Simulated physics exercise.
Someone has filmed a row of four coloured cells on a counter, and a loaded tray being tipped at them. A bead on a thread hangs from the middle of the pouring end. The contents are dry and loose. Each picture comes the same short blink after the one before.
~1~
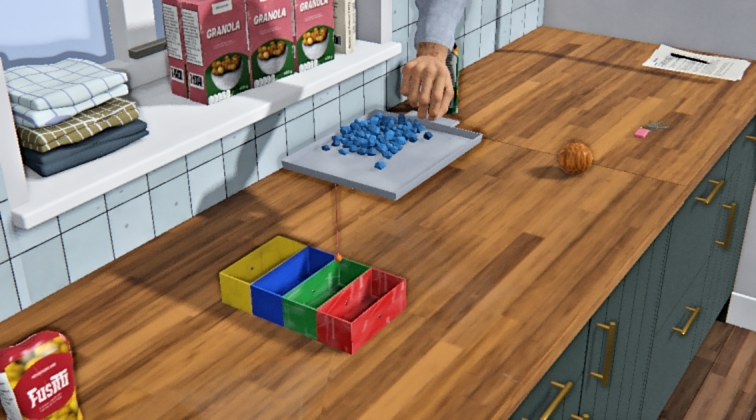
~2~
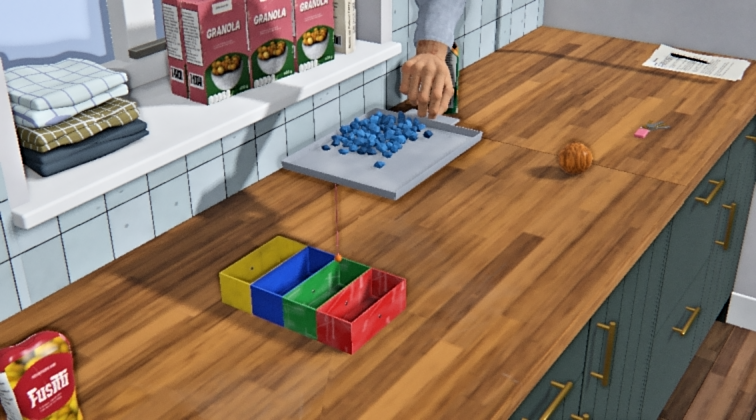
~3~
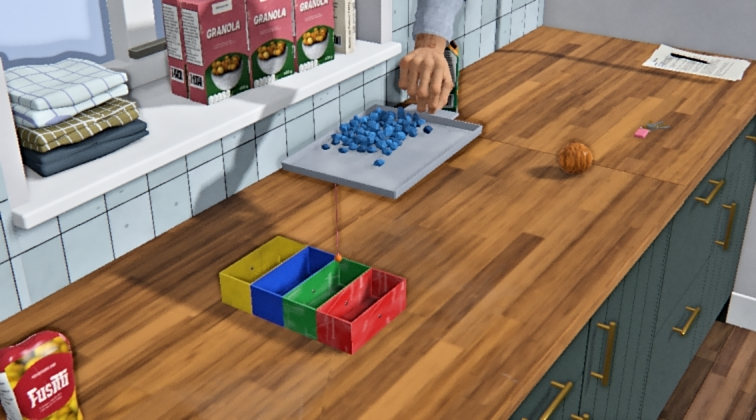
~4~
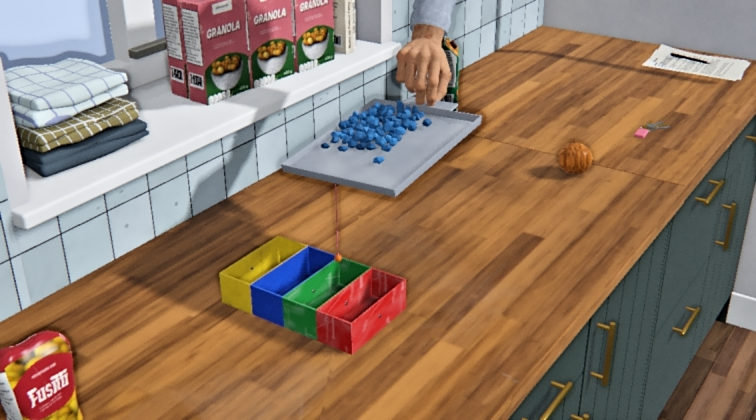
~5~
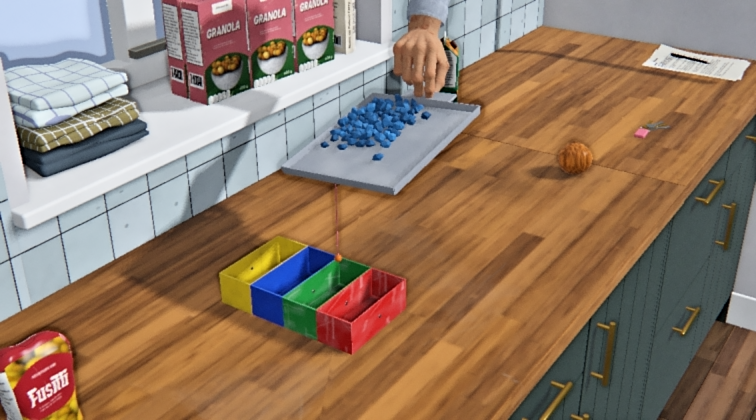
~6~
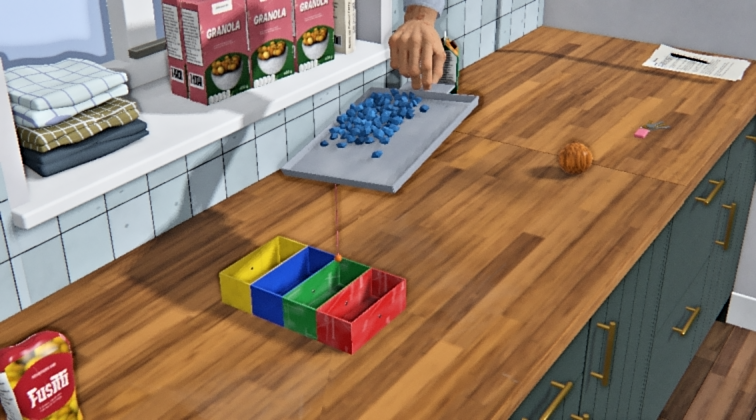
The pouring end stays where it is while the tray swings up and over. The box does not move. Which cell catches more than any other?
The yellow one ends fullest.
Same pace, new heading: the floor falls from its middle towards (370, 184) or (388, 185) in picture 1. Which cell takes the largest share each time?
First the cell in red, then the red cell.
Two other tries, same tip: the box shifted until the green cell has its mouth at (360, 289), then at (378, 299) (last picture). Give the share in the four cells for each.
Near 50 % and 10 %.
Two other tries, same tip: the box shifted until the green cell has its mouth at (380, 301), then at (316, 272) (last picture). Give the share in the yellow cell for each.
Near 10 % and 20 %.
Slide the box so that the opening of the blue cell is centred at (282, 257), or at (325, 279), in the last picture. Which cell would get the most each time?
In turn: The blue one; the yellow cell.
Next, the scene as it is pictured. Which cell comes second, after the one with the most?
In second place: That blue cell.
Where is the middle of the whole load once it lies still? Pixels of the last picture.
Close to (275, 281).
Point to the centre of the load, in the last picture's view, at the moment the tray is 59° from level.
Near (307, 156).
Soon after the last picture, tray tipped steeply; nearly all on the tray; a small part falling or outside the box.
A little later, tray tipped right over; a small part on the tray; about half in the yellow cell; about a quarter in the blue cell; a small part falling or outside the box.
Later still, tray tipped past a quarter turn; about two thirds in the yellow cell; about a third in the blue cell; a small part falling or outside the box.
At rest, tray tipped past a quarter turn; about two thirds in the yellow cell; about a third in the blue cell; none in the red cell; none in the green cell; a small part outside the box.
